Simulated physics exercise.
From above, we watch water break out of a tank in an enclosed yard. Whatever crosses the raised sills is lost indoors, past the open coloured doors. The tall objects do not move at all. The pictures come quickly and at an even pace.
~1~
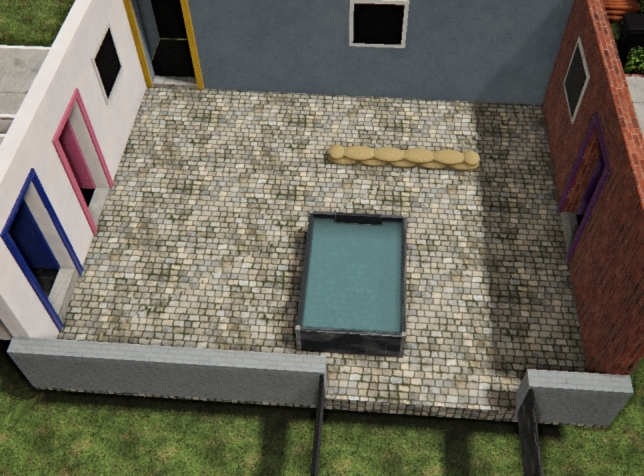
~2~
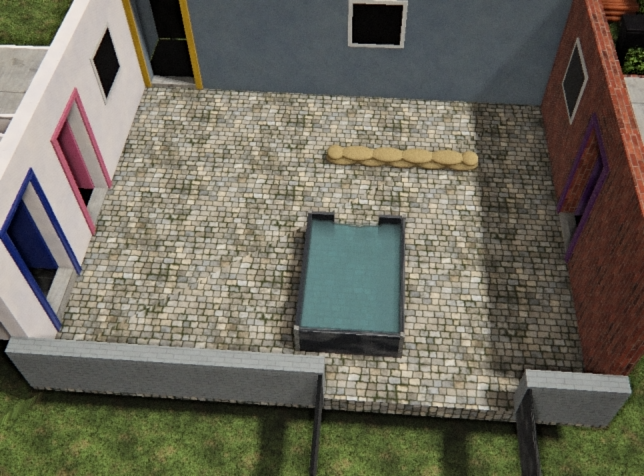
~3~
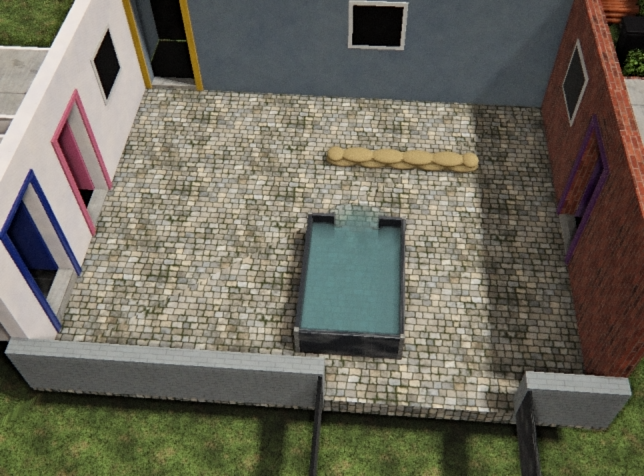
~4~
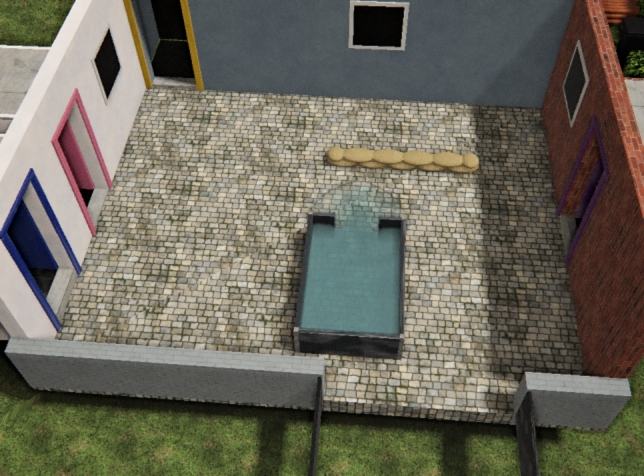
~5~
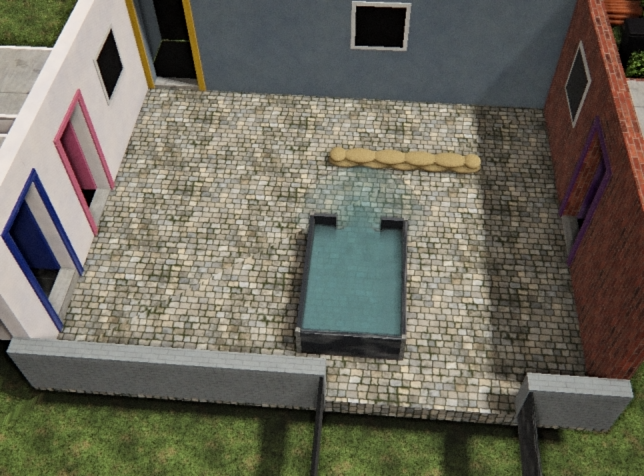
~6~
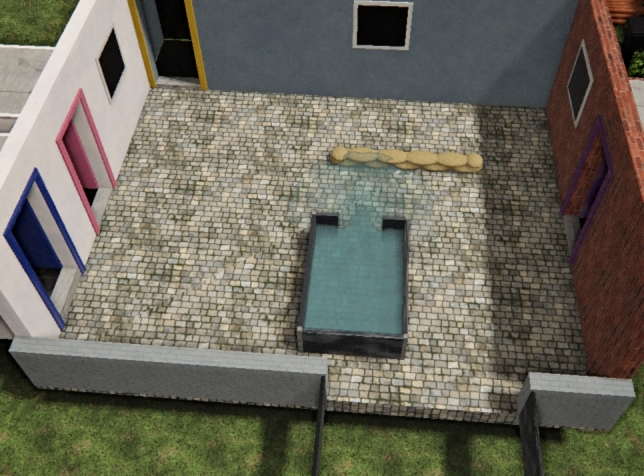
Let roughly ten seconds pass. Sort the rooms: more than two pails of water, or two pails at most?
Blue door - two pails at most; purple door - more than two pails; yellow door - two pails at most; pink door - two pails at most.
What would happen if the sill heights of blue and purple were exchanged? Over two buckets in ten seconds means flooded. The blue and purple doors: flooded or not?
As I read it, the blue door remains below while the purple door remains below.
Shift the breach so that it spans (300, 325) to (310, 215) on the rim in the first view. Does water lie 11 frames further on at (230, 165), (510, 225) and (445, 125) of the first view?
Submerged, unwetted, unwetted.
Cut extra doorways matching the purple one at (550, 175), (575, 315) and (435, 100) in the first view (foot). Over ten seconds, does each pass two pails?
Each in turn, the new doors: Breaks the limit, remains within bounds, remains within bounds.
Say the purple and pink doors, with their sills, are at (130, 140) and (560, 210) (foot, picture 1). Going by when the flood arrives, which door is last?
Answer: The blue door.
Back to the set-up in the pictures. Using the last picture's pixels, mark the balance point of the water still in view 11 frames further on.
I would point to (360, 247).
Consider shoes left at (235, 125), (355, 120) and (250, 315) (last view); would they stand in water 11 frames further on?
Result, in that order: Wetted / not wetted / not wetted.
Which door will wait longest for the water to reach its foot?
It's the one in blue.
A moment on, water covers 10 % of the floor; the blue door not reached, the purple door not reached, the yellow door not reached, the pink door not reached.
Next, water covers 20 % of the floor; the blue door not reached, the purple door not reached, the yellow door not reached, the pink door not reached.
Then, water covers 35 % of the floor; the blue door not reached, the purple door under two buckets in, the yellow door wet at the sill, nothing in, the pink door not reached.
Later, water covers 50 % of the floor; the blue door not reached, the purple door over two buckets in, the yellow door under two buckets in, the pink door wet at the sill, nothing in.
In the end, water covers 85 % of the floor; the blue door wet at the sill, nothing in, the purple door over two buckets in, the yellow door under two buckets in, the pink door wet at the sill, nothing in.
